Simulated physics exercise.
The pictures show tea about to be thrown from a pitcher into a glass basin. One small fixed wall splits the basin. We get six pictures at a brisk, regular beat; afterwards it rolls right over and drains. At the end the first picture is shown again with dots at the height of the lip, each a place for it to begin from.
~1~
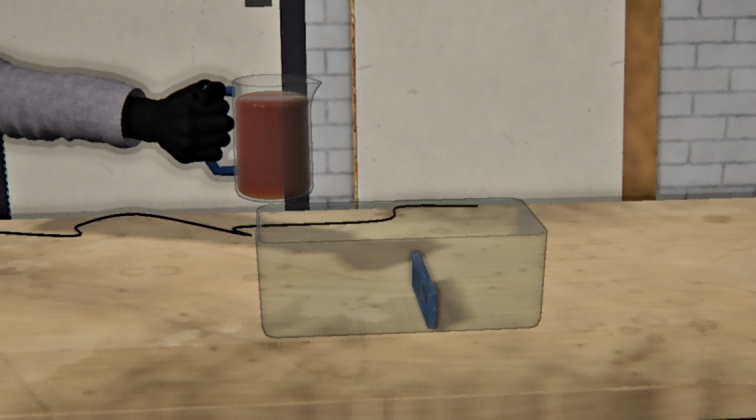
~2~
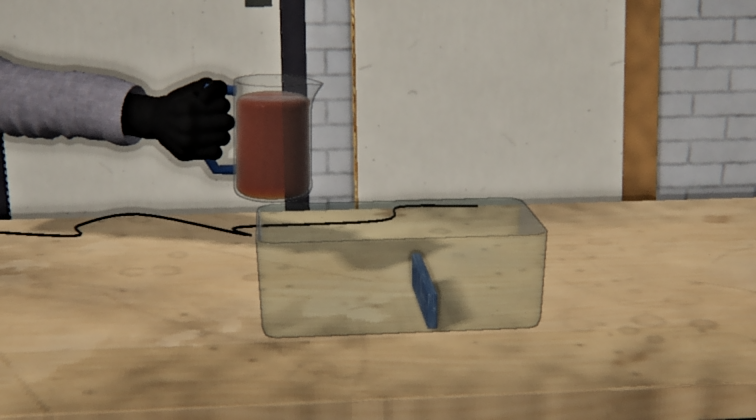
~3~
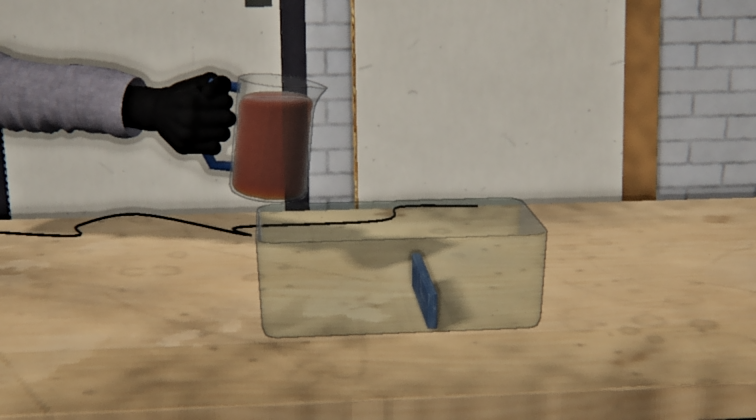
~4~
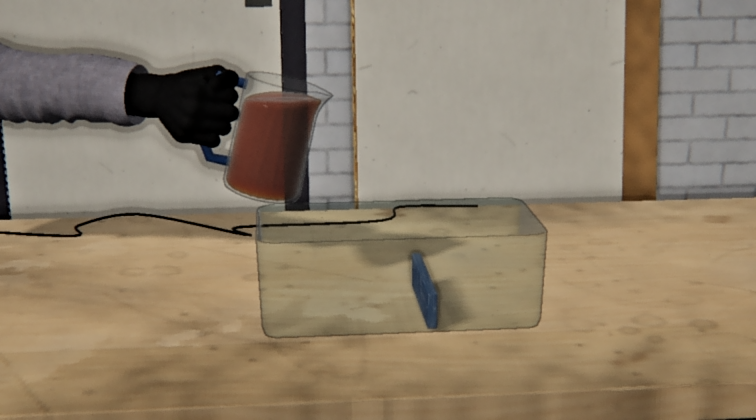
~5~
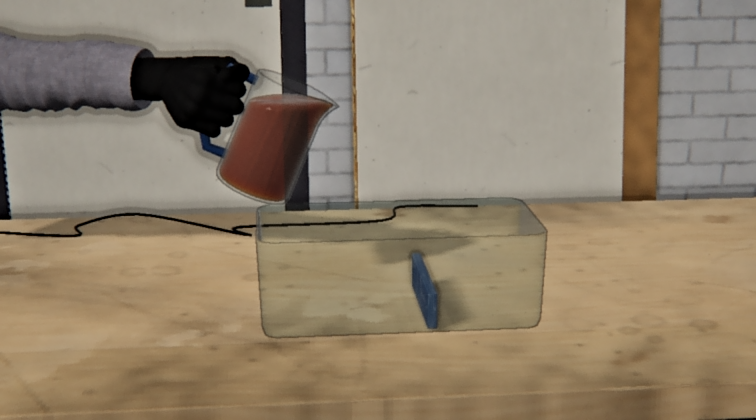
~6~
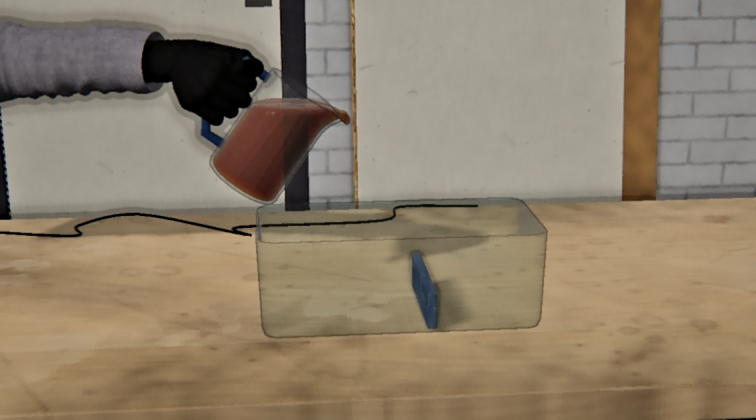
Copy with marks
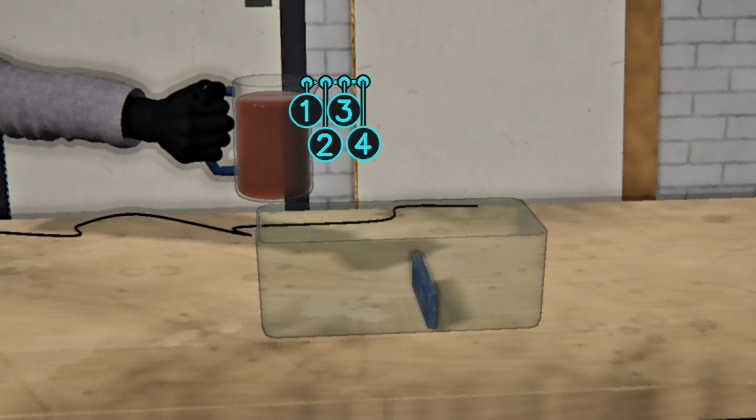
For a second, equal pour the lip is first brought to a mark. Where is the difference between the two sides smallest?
Choose 4.
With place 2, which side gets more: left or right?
More ends on the left.
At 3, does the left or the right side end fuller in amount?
The left side.
In cyan, 1 at (306, 82); 2 at (325, 82); 3 at (344, 82); 4 at (363, 81).
With 1, about 93 % ends left of the wall and 5 % right of it.
With 2, about 94 % ends left of the wall and 4 % right of it.
With 3, about 83 % ends left of the wall and 15 % right of it.
With 4, about 49 % ends left of the wall and 50 % right of it.
